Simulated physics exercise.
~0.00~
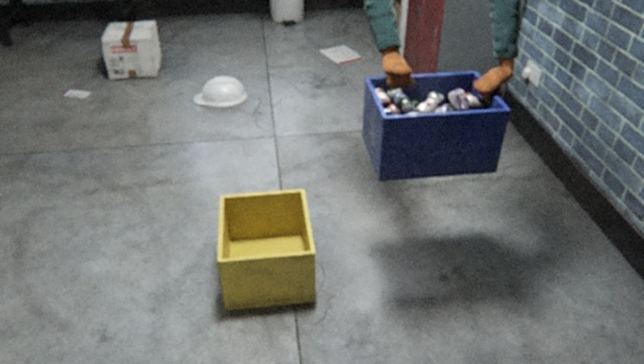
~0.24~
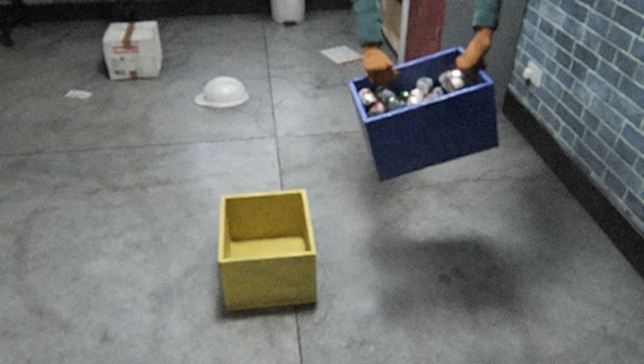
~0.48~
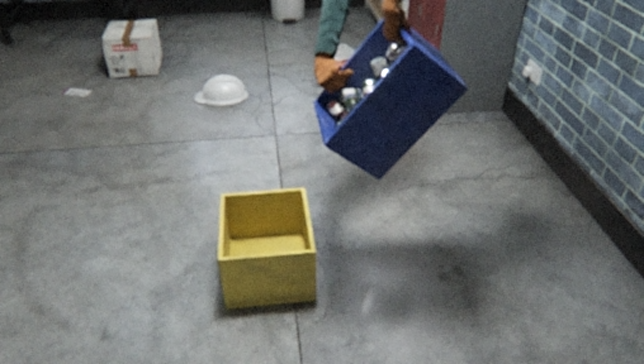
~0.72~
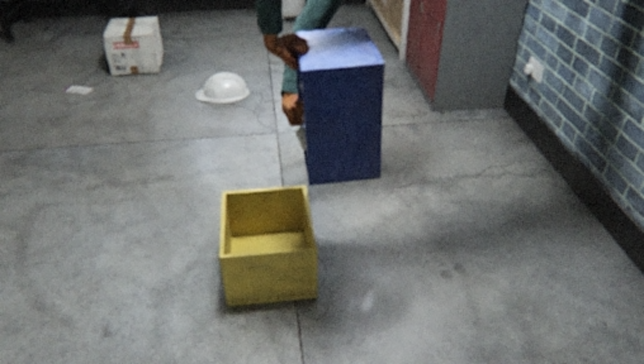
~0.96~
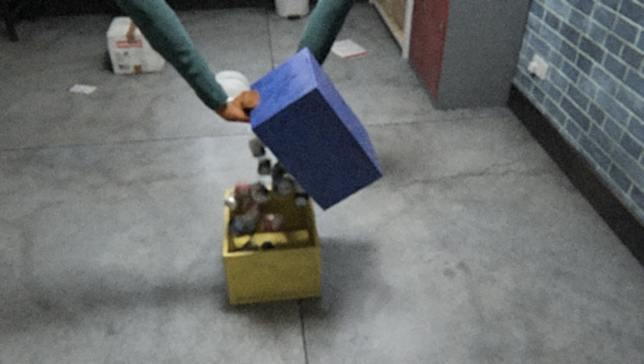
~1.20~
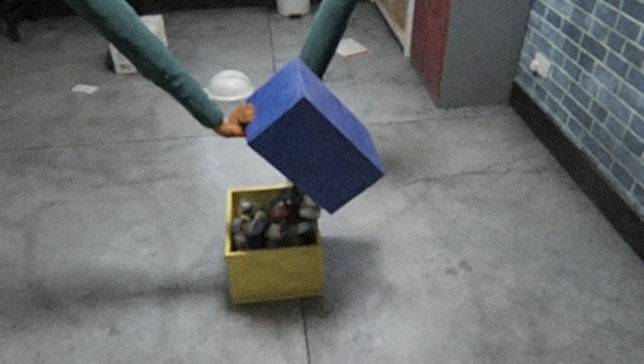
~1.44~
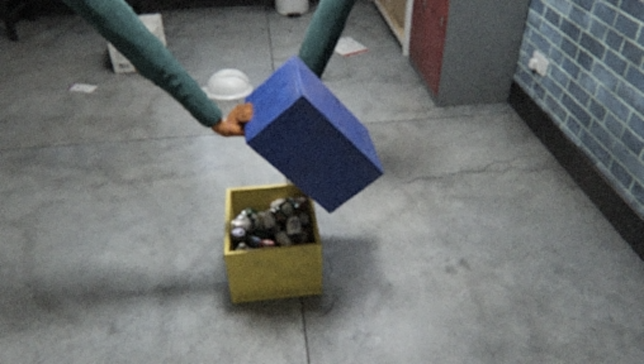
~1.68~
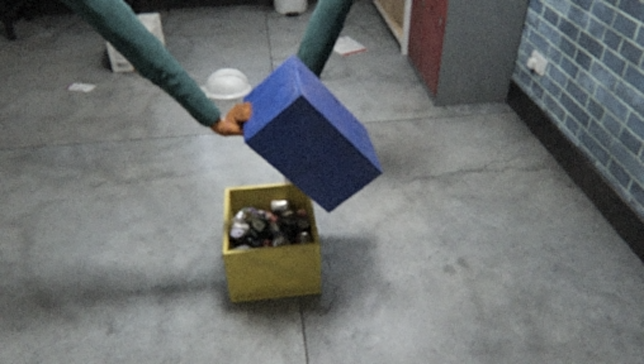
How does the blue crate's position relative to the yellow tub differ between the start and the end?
At the start the blue crate is held well off to the right of the yellow tub and further back. By the end it is further left, close above the tub's right side.
